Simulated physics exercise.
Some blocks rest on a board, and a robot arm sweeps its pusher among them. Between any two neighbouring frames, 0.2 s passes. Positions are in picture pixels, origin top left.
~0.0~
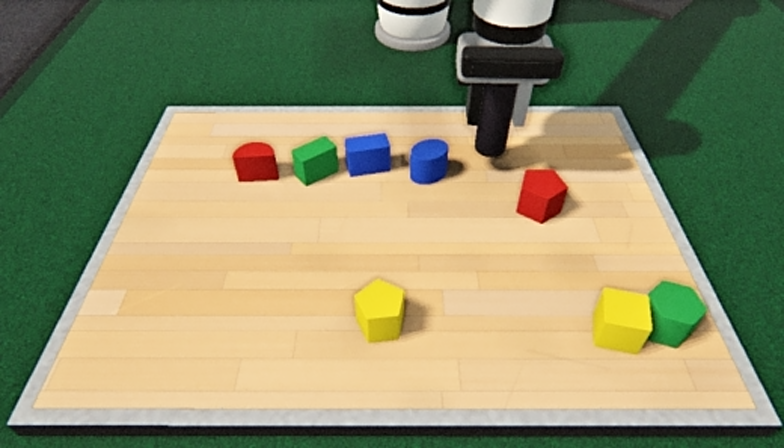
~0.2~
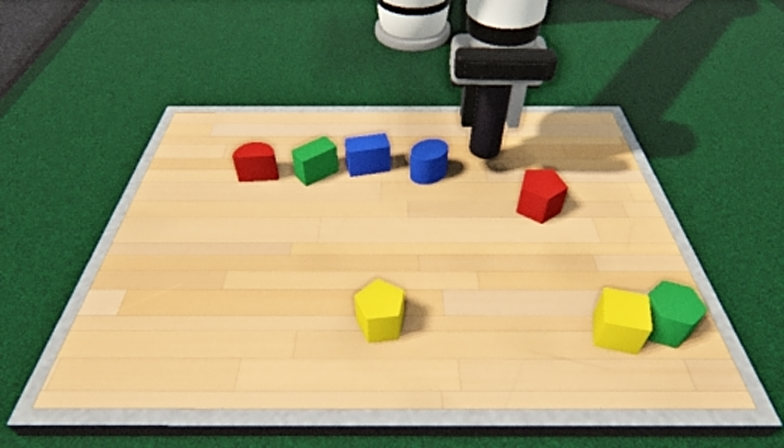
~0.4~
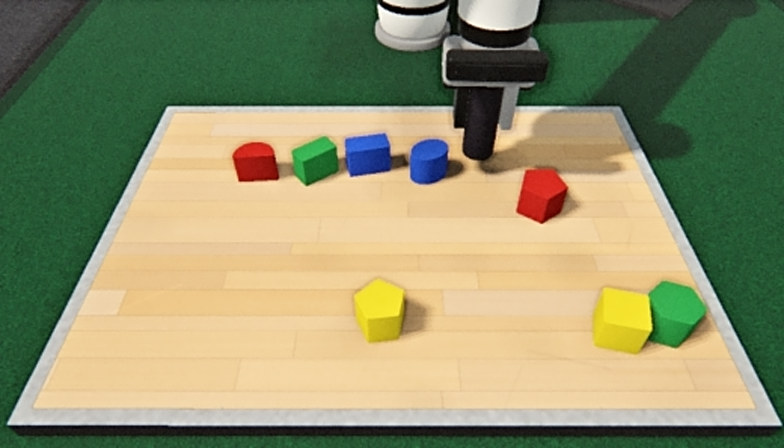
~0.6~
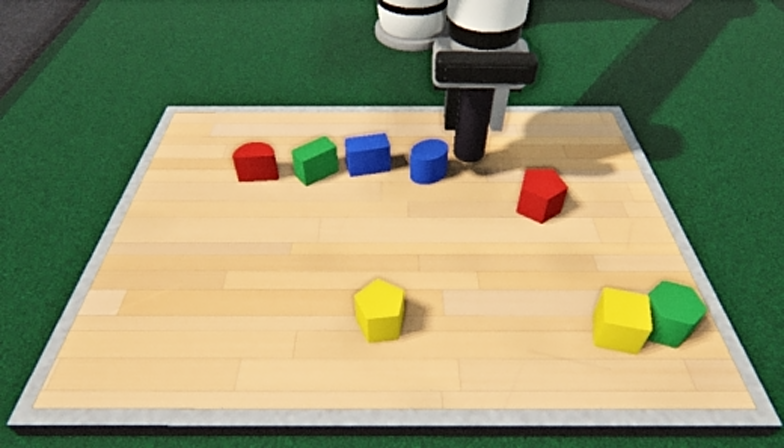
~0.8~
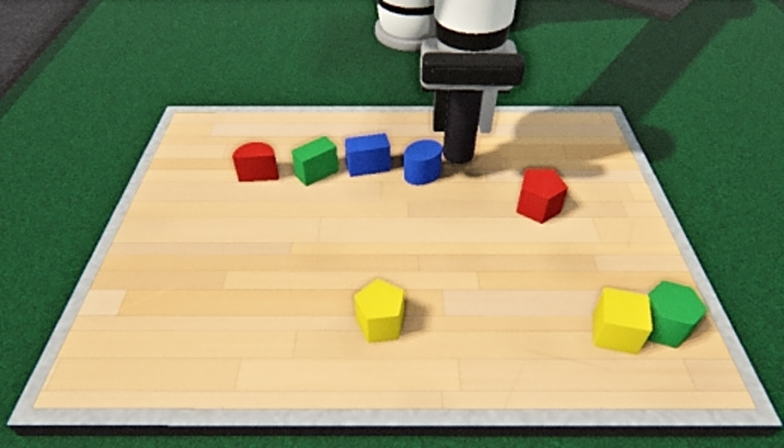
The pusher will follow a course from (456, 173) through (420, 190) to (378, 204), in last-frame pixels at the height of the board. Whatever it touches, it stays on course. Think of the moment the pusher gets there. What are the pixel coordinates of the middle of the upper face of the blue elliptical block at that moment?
Final place: (358, 158).
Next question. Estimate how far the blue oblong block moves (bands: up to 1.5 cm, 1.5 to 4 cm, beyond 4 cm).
Distance: Below 1.5 cm.
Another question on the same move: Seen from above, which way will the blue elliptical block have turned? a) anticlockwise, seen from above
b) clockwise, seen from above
That would be b.
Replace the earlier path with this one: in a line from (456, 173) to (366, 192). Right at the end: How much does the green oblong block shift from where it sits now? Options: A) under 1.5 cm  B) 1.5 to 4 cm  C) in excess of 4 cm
Correct choice: A.
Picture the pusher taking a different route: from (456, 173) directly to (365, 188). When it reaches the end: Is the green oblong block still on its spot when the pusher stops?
Yes
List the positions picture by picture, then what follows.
In the first picture, pusher's lower end at (490, 149); green oblong block at (314, 148); blue oblong block at (367, 142); blue elliptical block at (430, 149).
In the second picture, pusher at (484, 151); blocks still.
In the third picture, pusher at (477, 152); blocks still.
In the fourth picture, pusher at (469, 154); blocks still.
In the fifth picture, pusher at (458, 156); green oblong block at (314, 148); blue oblong block at (367, 142); blue elliptical block at (424, 149).
On the path given first. One third of the way, pusher at (434, 167); blue elliptical block at (398, 154), turned 30° clockwise.
Two thirds of the way, pusher at (408, 179); blue oblong block at (364, 139); blue elliptical block at (376, 157), turned 70° clockwise.
At the end, pusher at (378, 187); green oblong block still; blue oblong block at (363, 138); blue elliptical block at (358, 158), turned 110° clockwise.
